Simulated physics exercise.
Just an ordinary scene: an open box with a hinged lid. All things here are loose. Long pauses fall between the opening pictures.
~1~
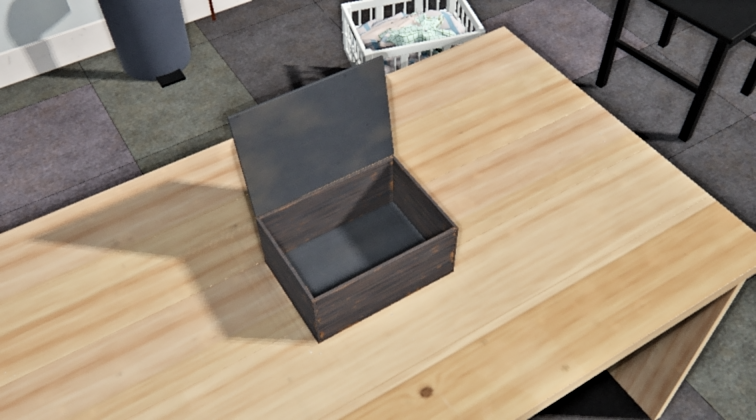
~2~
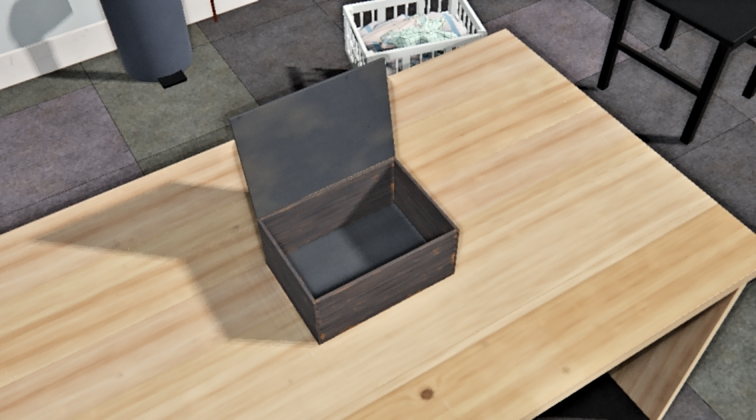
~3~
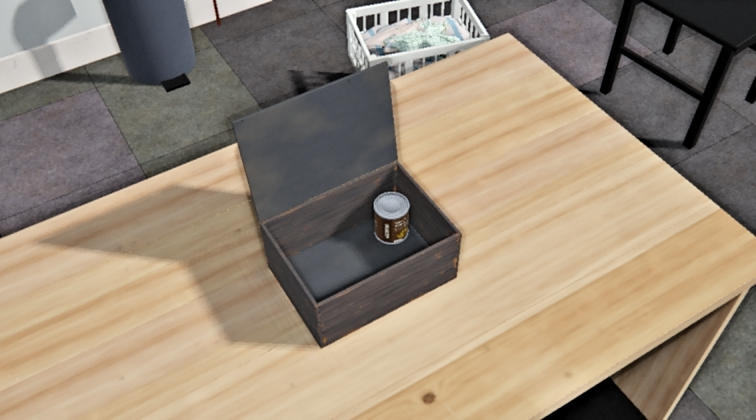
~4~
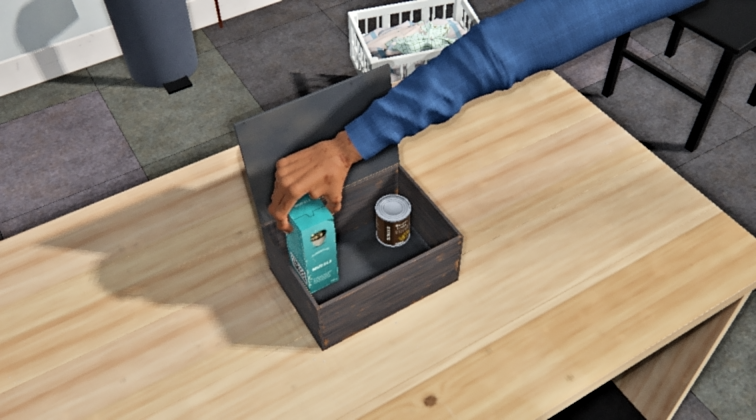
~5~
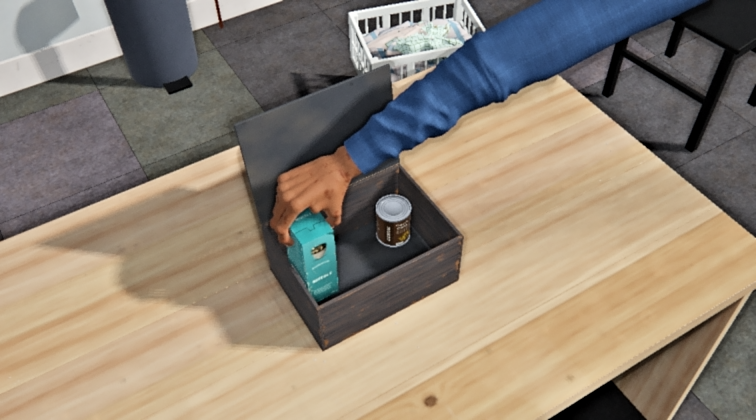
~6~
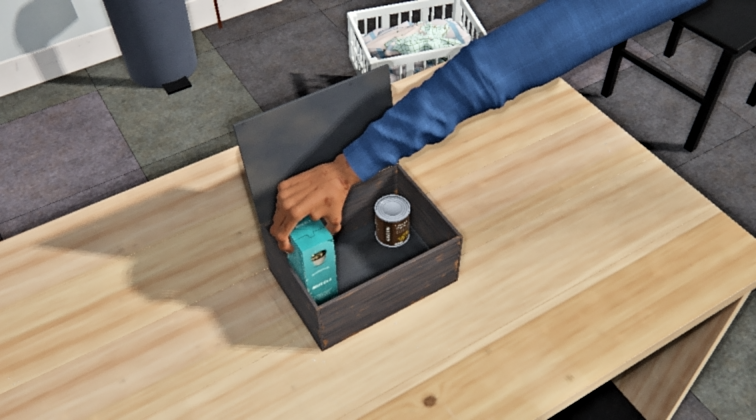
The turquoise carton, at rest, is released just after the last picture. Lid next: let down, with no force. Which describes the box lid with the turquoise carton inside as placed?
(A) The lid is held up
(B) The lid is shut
Answer: A.
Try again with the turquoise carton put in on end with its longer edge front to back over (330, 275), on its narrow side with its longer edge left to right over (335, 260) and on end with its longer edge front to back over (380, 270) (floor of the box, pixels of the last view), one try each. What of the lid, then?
In the first case it will not close; in the second case it sits on the rim; in the third case it stays ajar.
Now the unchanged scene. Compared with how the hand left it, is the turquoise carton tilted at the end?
Once everything settles, it keeps its original angle.
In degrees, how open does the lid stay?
Near 45°.
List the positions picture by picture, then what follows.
In the first frame, the last thing is not in view yet.
In the second frame, the last thing is not in view yet.
In the third frame, the last thing is not in view yet; brown tin (391, 219).
The fourth frame shows coming down; turquoise carton (311, 242); brown tin (393, 221).
The fifth frame shows coming down; turquoise carton (311, 255); brown tin (393, 221).
The sixth frame shows in place under the hand; turquoise carton (311, 261); brown tin (393, 221).
Then, 1.20 s past the last view, lid starting down.
Then, 1.60 s past the last view, lid 58° above the rim.
Finally, lid 44° above the rim; both still in place. Final places as the last picture's camera would see them, turquoise carton near (311, 261).
